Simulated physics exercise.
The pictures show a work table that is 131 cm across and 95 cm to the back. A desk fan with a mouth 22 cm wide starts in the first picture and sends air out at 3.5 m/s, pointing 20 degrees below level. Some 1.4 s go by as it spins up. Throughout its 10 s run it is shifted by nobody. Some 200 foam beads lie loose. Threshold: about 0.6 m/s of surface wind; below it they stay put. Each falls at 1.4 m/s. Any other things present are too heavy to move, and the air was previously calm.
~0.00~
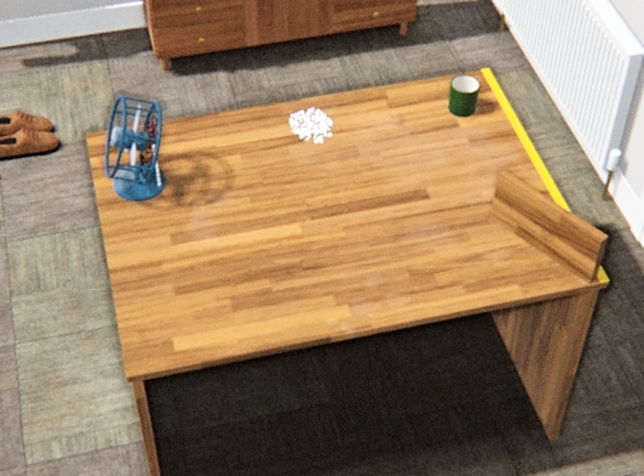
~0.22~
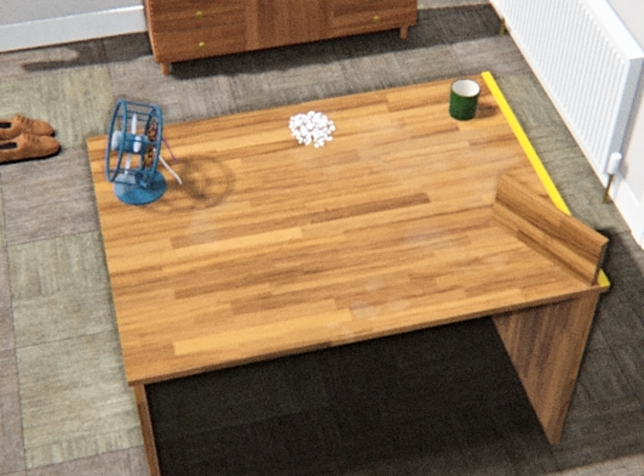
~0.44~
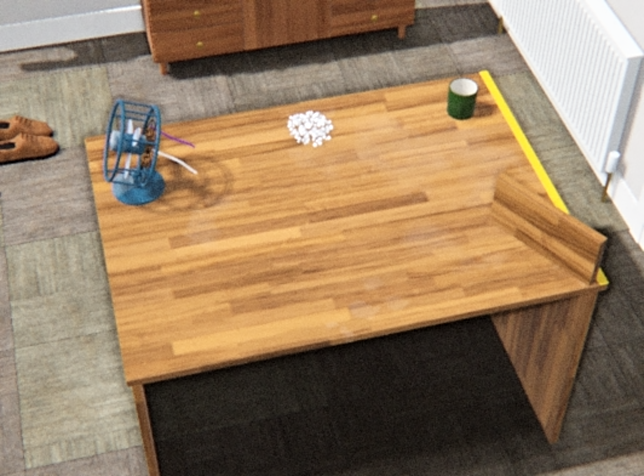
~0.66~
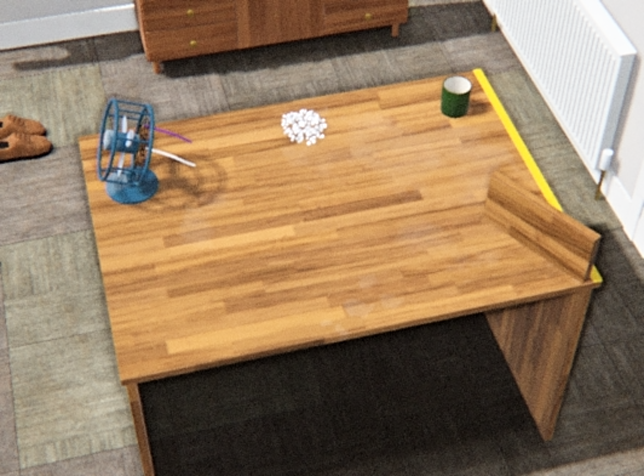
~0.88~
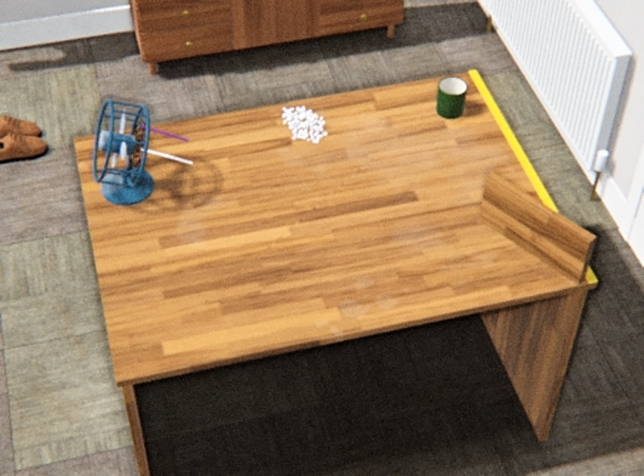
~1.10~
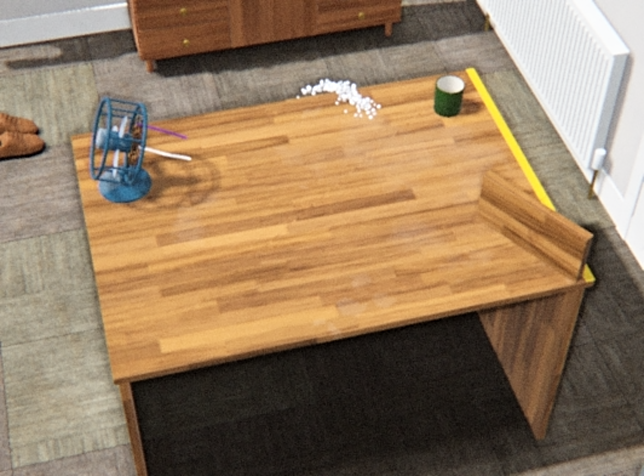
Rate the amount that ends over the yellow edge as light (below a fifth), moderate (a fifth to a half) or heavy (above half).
Light.
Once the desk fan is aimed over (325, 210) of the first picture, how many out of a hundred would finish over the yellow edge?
40 %.
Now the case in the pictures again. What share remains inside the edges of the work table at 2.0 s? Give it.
Roughly 0 per cent.
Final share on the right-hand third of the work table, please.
Near 0 %.
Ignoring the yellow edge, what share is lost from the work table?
About 100 %.
After 2.0 s, 0 % are over the yellow edge; 100 % have settled or left.
After 3.2 s, 0 % are over the yellow edge; 100 % have settled or left.
After 5.5 s, 0 % are over the yellow edge; 100 % have settled or left.
After 10.0 s, at the end, 0 % are over the yellow edge.
